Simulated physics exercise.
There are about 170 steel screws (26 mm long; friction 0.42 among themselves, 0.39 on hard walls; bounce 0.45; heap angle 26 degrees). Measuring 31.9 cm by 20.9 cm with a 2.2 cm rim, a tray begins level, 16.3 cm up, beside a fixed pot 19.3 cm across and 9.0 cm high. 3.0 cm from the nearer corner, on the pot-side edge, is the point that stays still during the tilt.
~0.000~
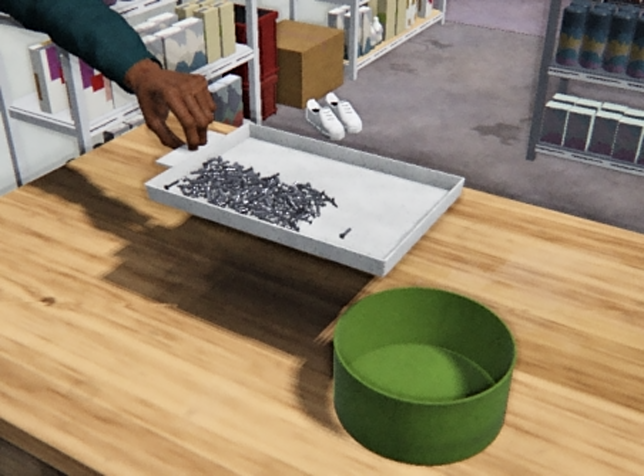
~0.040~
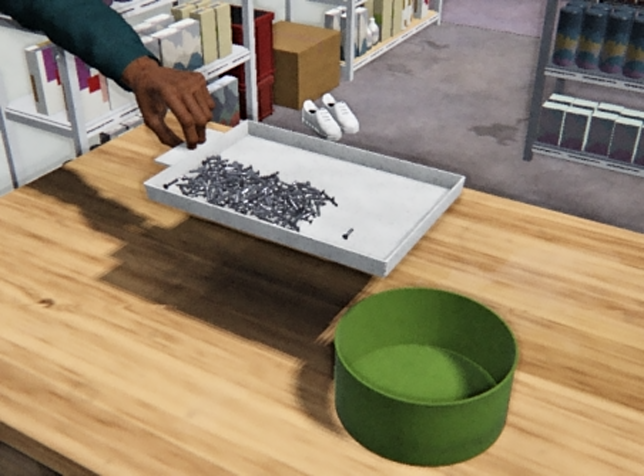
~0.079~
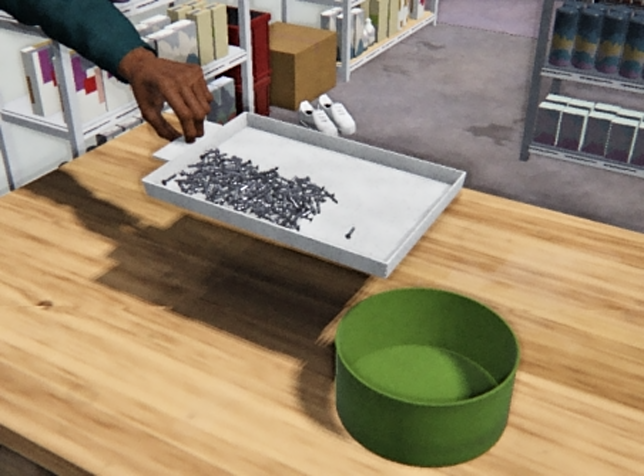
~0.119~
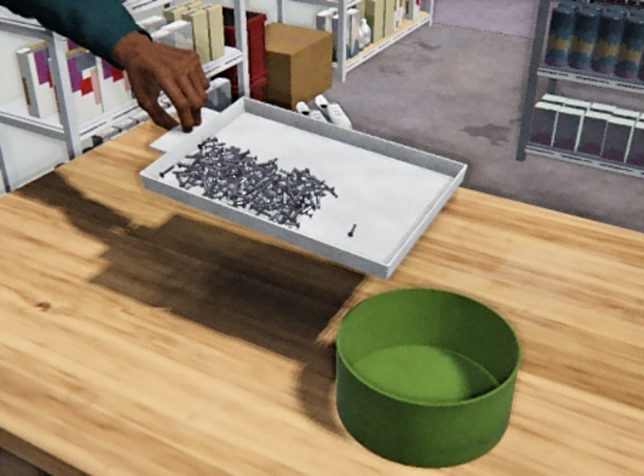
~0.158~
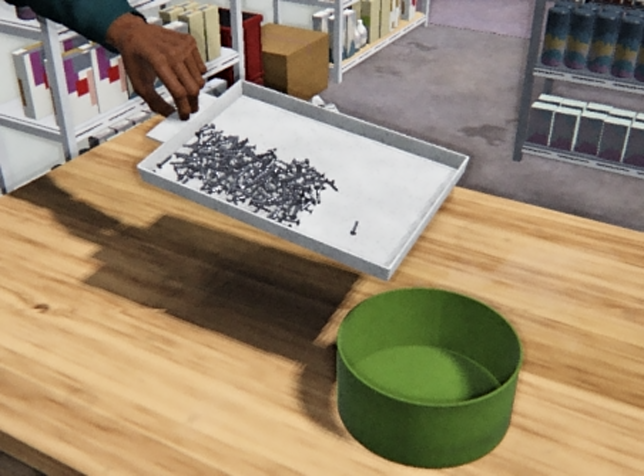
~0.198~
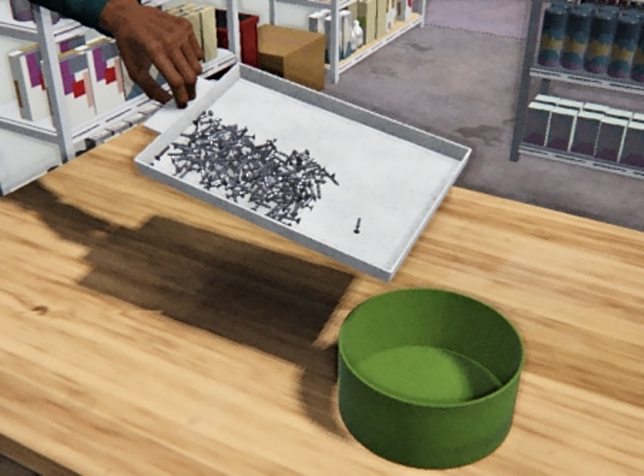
At first, a hand holds a nearly level white tray of small dark screws above a wooden table, beside a green pot. The hand then raises the tray's far left side, tilting it gradually toward the pot, while the screws stay heaped near the left, one lying apart.
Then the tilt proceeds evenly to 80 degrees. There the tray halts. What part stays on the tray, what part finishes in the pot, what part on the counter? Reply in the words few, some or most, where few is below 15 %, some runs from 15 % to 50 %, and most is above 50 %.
Shares - tray: Few; pot: Most; counter: Some.
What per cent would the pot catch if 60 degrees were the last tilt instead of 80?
20 percent.
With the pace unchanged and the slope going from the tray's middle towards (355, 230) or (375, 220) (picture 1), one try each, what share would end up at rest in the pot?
I'd put it at about 90 per cent for the first tilt and about 70 per cent for the second.
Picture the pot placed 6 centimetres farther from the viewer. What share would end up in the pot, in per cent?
Expect something close to 10 per cent.
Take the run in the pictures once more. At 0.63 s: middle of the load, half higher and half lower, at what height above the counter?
Some 24 cm.
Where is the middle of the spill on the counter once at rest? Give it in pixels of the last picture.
The spill's middle ends up near (305, 448).
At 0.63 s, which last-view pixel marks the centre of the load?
I'd put it close to (282, 209).
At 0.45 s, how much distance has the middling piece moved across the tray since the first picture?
It has moved some 3 cm from its start.
Then, at 0.45 s, tilt 48 degrees; the tray holds 100 %, the pot 0 %.
After 0.63 s, tilt 70 degrees; the tray holds 100 %, the pot 0 %.
Then, at 0.92 s, tilt 80 degrees; the tray holds 15 %, the pot 40 %.
In the end, at 2.1 s, tray 5 %, pot 60 %, counter 40 %.
